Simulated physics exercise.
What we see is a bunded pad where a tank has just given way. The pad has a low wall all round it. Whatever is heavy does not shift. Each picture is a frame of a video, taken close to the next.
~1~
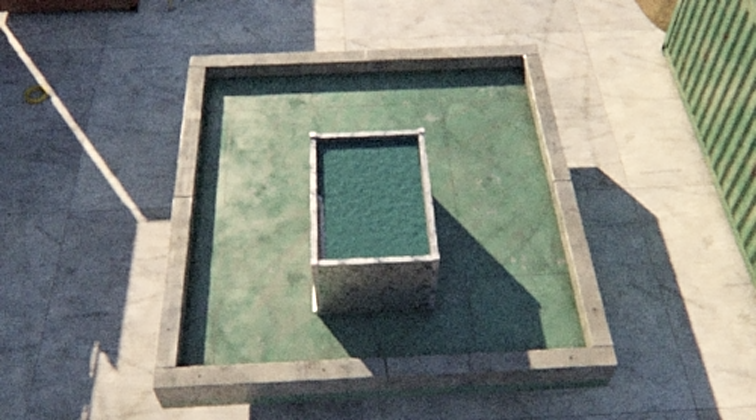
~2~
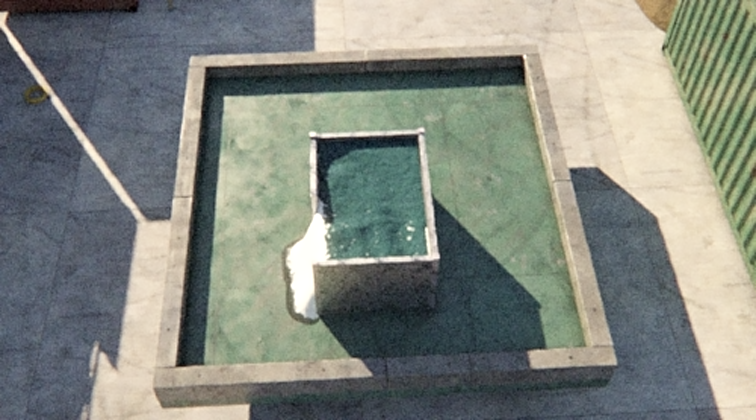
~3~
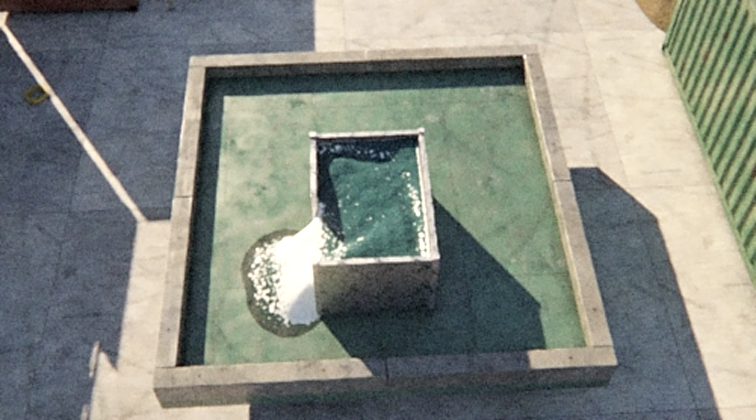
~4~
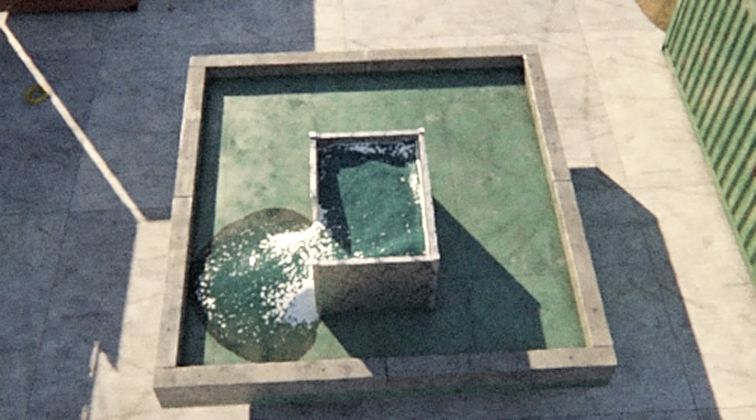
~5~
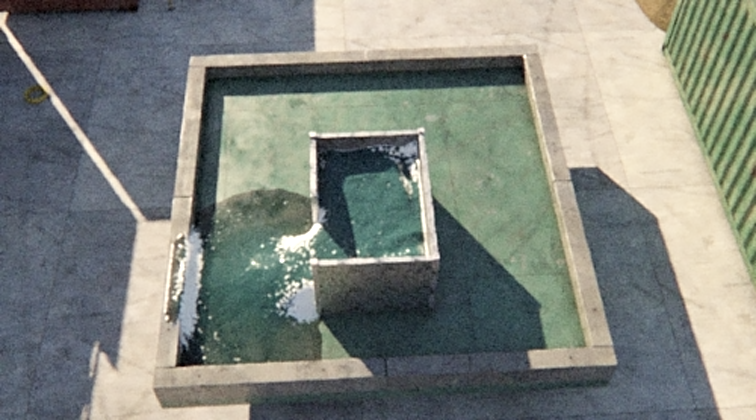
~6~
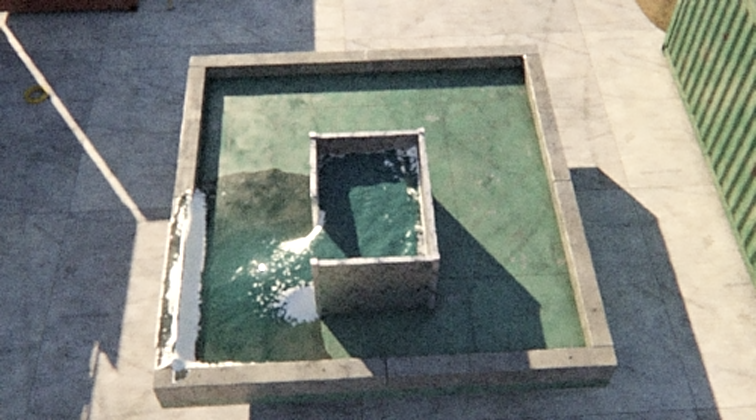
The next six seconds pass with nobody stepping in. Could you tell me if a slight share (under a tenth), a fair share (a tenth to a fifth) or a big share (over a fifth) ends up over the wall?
Pretty clearly, it's a major loss, exceeding a fifth.
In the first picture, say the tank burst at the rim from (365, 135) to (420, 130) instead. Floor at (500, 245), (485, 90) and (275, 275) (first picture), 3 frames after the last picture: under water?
Going through them in order gives still bare, waterlogged, still bare.
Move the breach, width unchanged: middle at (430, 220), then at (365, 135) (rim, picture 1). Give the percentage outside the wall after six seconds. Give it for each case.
I'd put it at close to 20 per cent for the first and close to 16 per cent for the second.
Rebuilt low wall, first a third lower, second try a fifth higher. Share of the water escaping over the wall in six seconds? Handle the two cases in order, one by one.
First try roughly 42 per cent, second try roughly 16 per cent.
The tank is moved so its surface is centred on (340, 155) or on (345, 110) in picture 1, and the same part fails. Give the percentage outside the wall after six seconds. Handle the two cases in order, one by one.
Log: 24 percent, 24 percent, in order.
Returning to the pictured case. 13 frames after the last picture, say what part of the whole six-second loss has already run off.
It comes to around 90 per cent.
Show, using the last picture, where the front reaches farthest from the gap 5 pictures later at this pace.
About at (208, 85).
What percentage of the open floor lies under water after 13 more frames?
Near 50 in a hundred.
A moment on, water covers 25 % of the floor; the low wall has let 1 % over.
Next, water covers 25 % of the floor; the low wall has let 7 % over.
Then, water covers 45 % of the floor; the low wall has let 21 % over.
Later, water covers 60 % of the floor; the low wall has let 23 % over.
In the end, water covers 75 % of the floor; the low wall has let 23 % over.
